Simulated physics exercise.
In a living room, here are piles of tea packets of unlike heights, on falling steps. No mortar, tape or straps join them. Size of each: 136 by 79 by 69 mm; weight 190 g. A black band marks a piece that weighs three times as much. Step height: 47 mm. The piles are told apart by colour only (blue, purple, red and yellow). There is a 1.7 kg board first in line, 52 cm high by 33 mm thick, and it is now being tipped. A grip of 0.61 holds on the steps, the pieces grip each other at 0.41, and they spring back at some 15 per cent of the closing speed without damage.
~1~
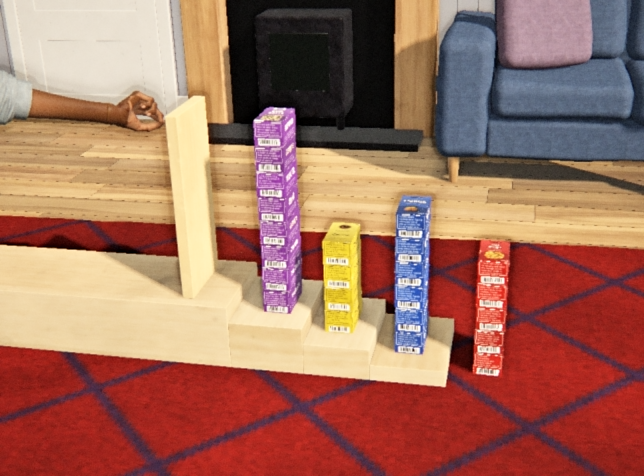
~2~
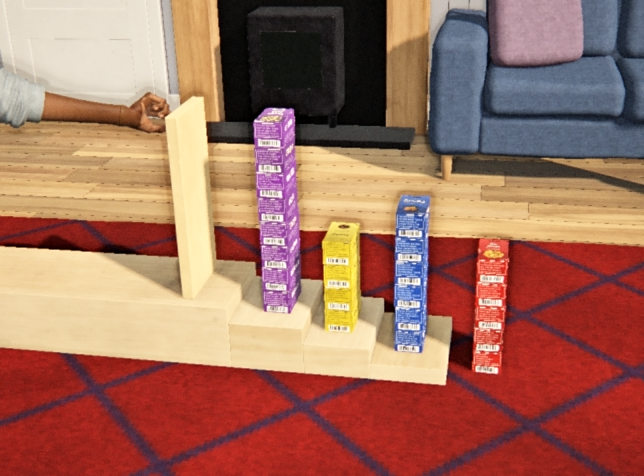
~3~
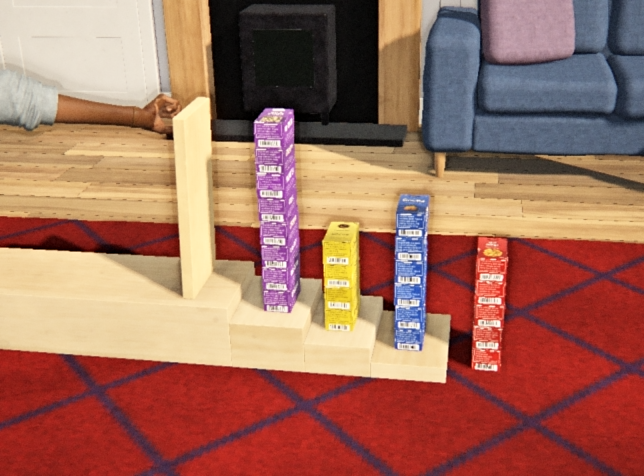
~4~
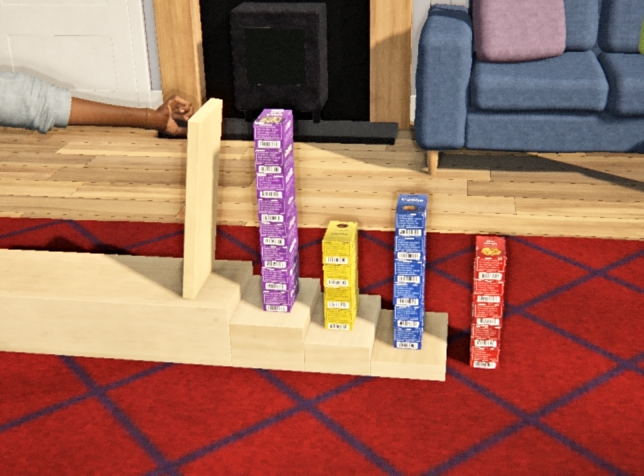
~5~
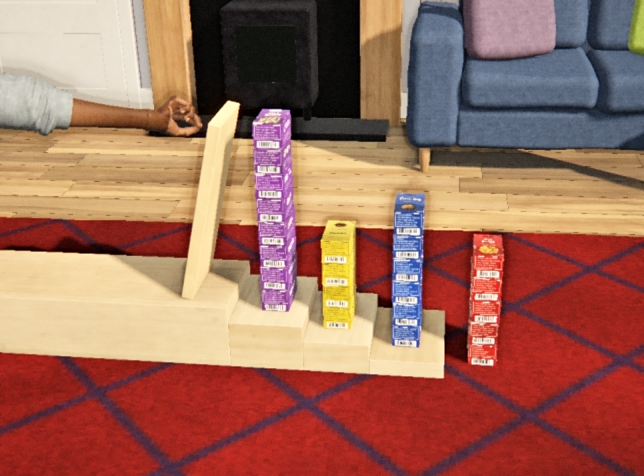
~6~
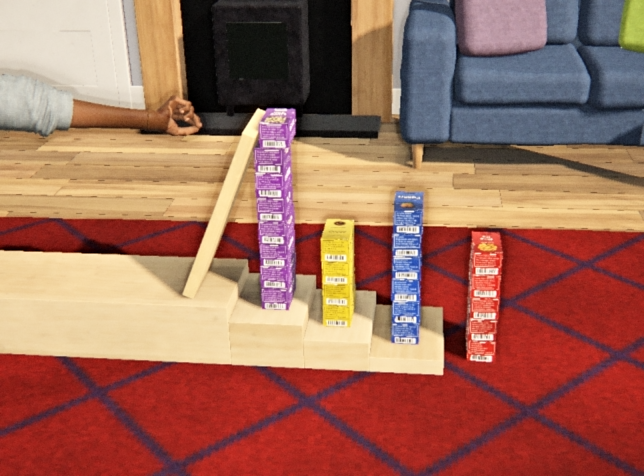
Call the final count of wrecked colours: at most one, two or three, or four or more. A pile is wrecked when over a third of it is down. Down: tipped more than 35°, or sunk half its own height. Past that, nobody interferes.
Final count: Four or more.
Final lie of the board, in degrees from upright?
I'd say it's close to 80° from upright.
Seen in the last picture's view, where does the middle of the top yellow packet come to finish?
Look near (477, 292) in the final frame.
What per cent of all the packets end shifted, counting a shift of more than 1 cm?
The shifted ones make up 100 per cent.
Then, 0.57 s past the last view, board 61° from upright; 5 of the 23 packets down; top purple packet upside down; top blue packet on its side.
Then, 0.95 s past the last view, board 82° from upright; 22 of the 23 packets down; top blue packet on its side; top purple packet on its side.
In the end, board 82° from upright; 22 of the 23 packets down; top purple packet upside down; top yellow packet on its side. Wrecked, blue, purple, red and yellow. From the last view, middles, top yellow packet near (477, 292).
